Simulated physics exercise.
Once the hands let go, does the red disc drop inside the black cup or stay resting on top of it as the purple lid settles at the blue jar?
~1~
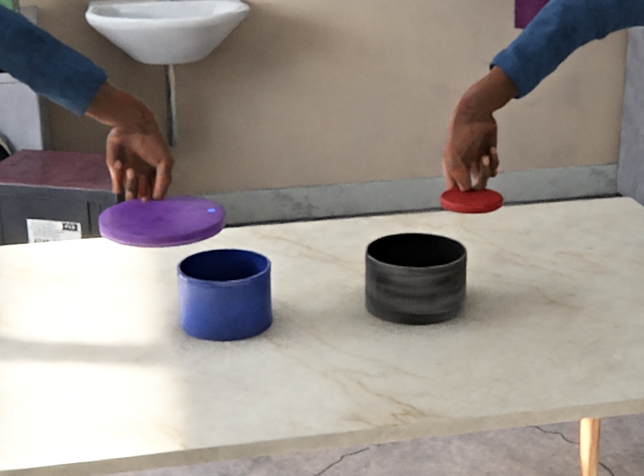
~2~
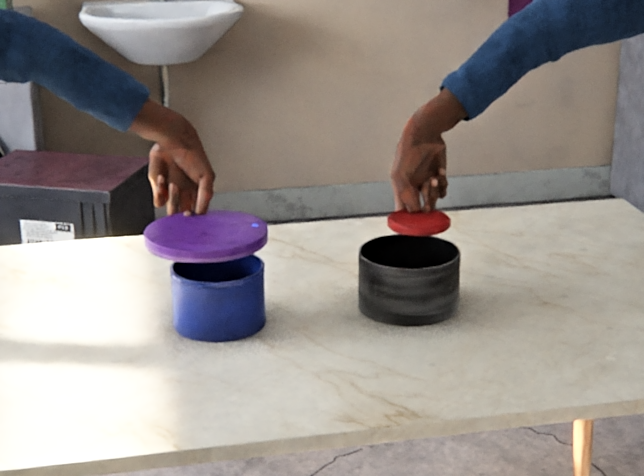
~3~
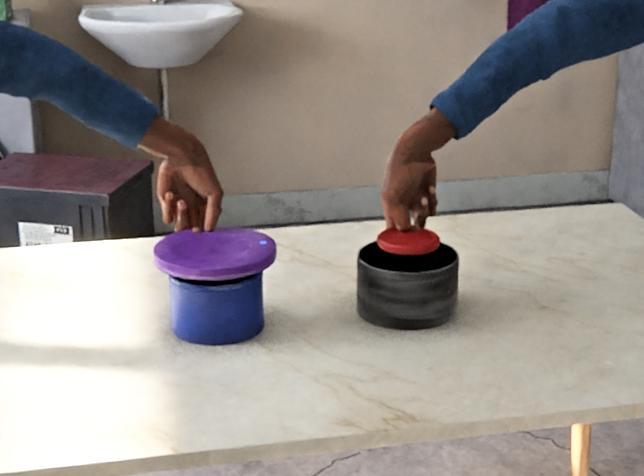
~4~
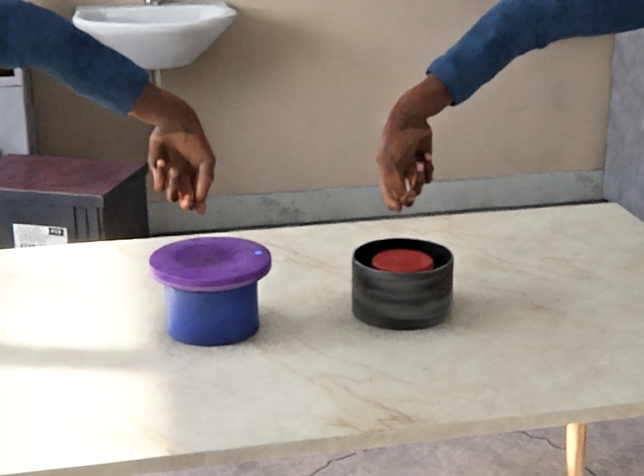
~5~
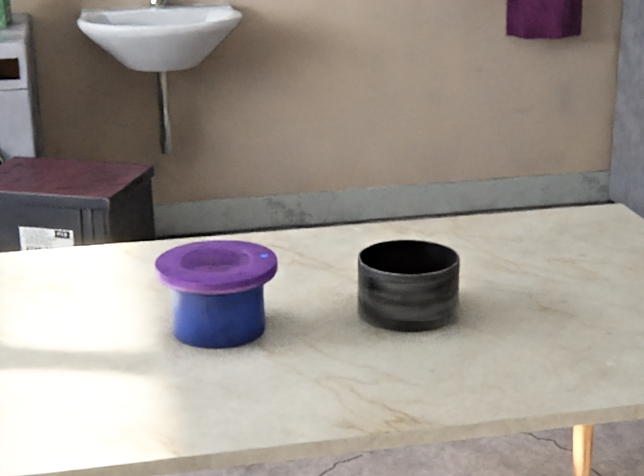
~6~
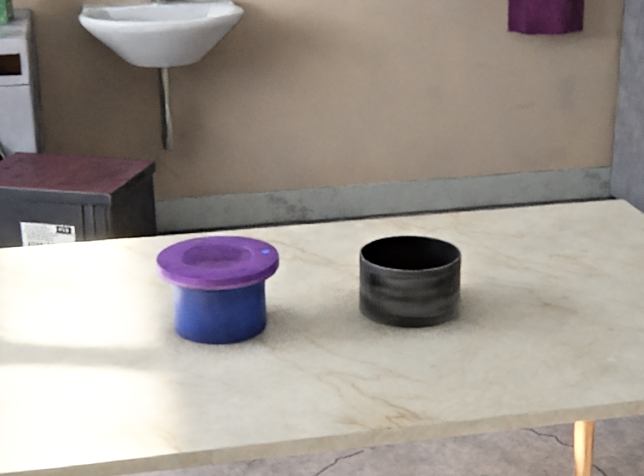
The red disc drops inside the black cup and is lost from view. The purple lid stays on top of the blue jar, covering its opening.
Two hands in blue sleeves reach in over a pale marble-patterned table, seen from the front and slightly above in a gently swaying view, with a white sink on the wall behind. The left hand holds a wide purple lid near an open blue jar, and the right holds a small red disc near a black cup. Both hands move inward and lower their pieces over the openings. The fingers let go and the hands draw back. The purple lid stays resting across the blue jar's rim, while the red disc sinks inside the black cup and out of sight.
